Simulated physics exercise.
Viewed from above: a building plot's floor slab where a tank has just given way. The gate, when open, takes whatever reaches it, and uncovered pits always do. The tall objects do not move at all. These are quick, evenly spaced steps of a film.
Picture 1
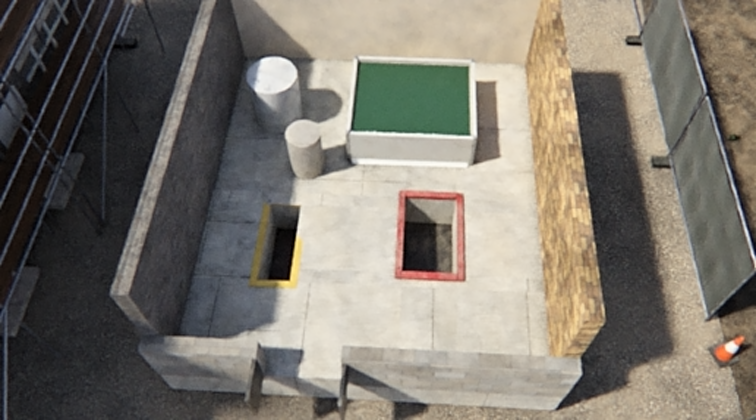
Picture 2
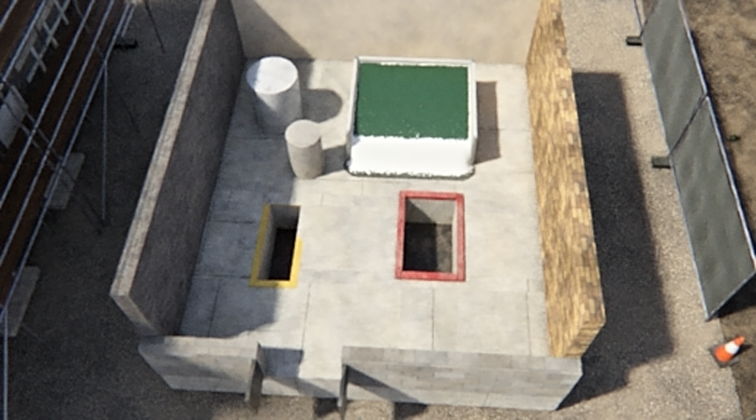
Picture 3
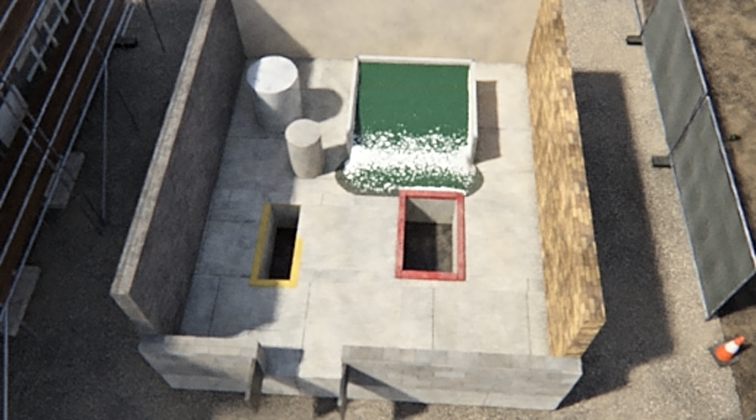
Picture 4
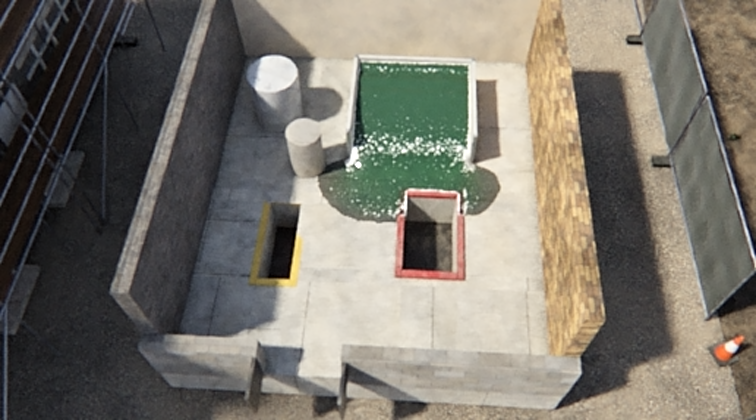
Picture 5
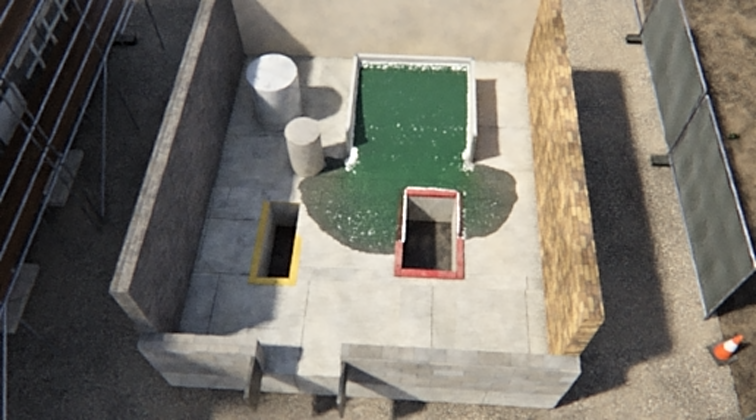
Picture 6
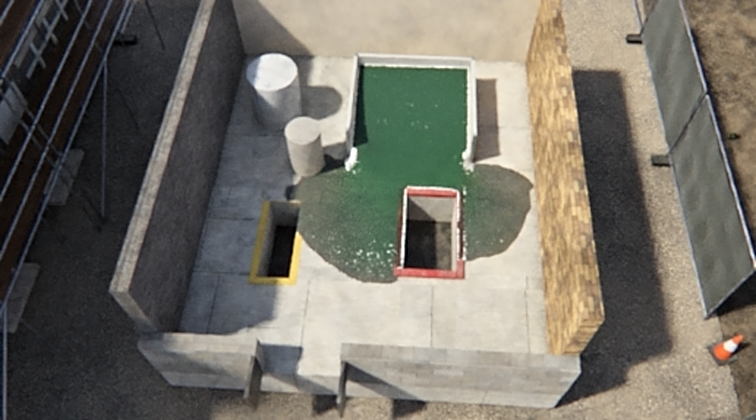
The clip opens on a walled concrete slab seen from above, with a still, white-sided tank of green liquid. Foamy liquid bursts from the tank's near side, then spreads around the red-edged pit and fans wider to the yellow-edged one, while two pale cylinders stand motionless.
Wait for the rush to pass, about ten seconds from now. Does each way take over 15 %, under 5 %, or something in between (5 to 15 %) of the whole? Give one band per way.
Per way - the gate: Over 15 %, the red pit: Over 15 %, the yellow pit: Over 15 %.
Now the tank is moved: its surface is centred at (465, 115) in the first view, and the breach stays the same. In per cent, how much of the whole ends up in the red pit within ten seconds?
The red pit takes 40 per cent.
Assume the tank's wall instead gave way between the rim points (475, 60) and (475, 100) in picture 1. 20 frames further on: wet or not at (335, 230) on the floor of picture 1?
My call: Spared.
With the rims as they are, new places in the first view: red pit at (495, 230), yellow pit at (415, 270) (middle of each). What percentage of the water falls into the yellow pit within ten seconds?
Share for yellow: 40 in a hundred.
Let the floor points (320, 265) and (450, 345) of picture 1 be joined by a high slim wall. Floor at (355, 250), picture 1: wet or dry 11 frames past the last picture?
Submerged.
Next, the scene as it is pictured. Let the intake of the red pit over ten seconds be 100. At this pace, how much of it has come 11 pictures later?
The figure is near 75 per cent.
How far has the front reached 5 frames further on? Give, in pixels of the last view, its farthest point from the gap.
Front's tip: Near (278, 357).
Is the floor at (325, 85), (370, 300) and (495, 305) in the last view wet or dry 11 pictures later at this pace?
Well, in turn they'd be dry underfoot, wet underfoot and wet underfoot.
A moment on, water covers 40 % of the floor; the gate 0 %, the red pit 16 %, the yellow pit 1 %.
Next, water covers 50 % of the floor; the gate 4 %, the red pit 25 %, the yellow pit 5 %.
Then, water covers 55 % of the floor; the gate 11 %, the red pit 30 %, the yellow pit 8 %.
Later, water covers 65 % of the floor; the gate 16 %, the red pit 34 %, the yellow pit 12 %.
In the end, water covers 75 % of the floor; the gate 18 %, the red pit 35 %, the yellow pit 19 %.
